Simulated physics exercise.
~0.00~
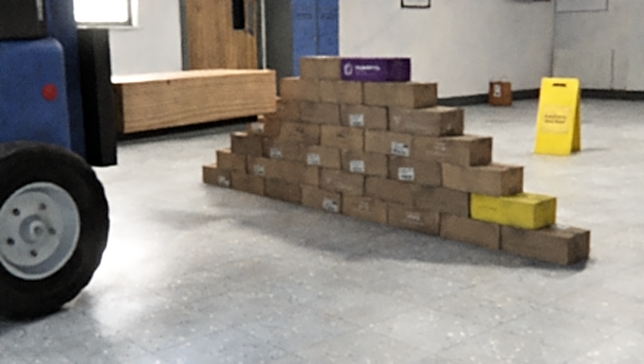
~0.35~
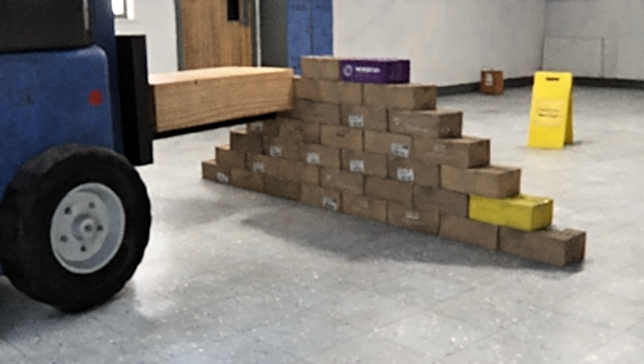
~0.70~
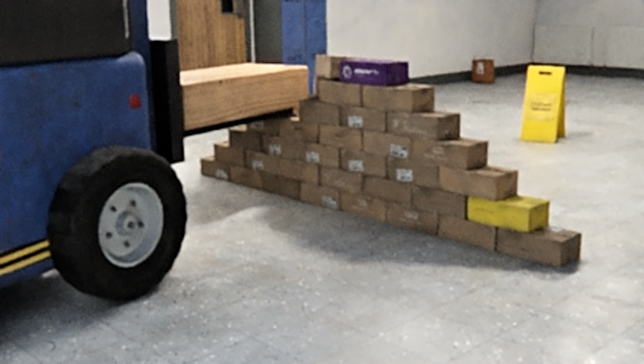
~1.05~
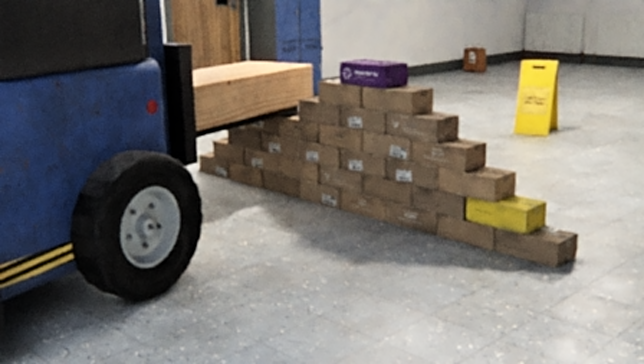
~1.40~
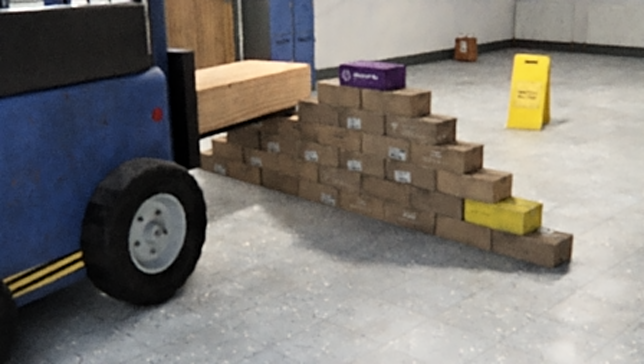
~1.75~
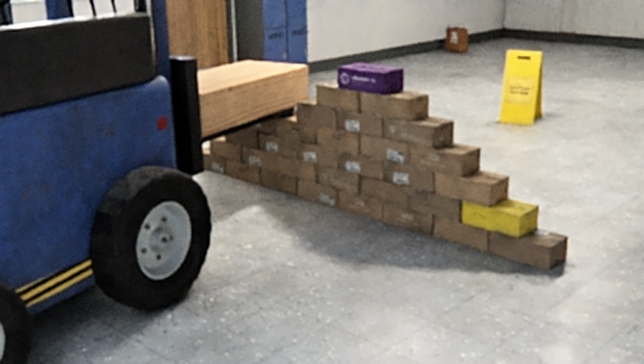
Blue forklift pushing a long wooden block against a pyramid wall of cardboard boxes, then stopping with the wall mostly standing.
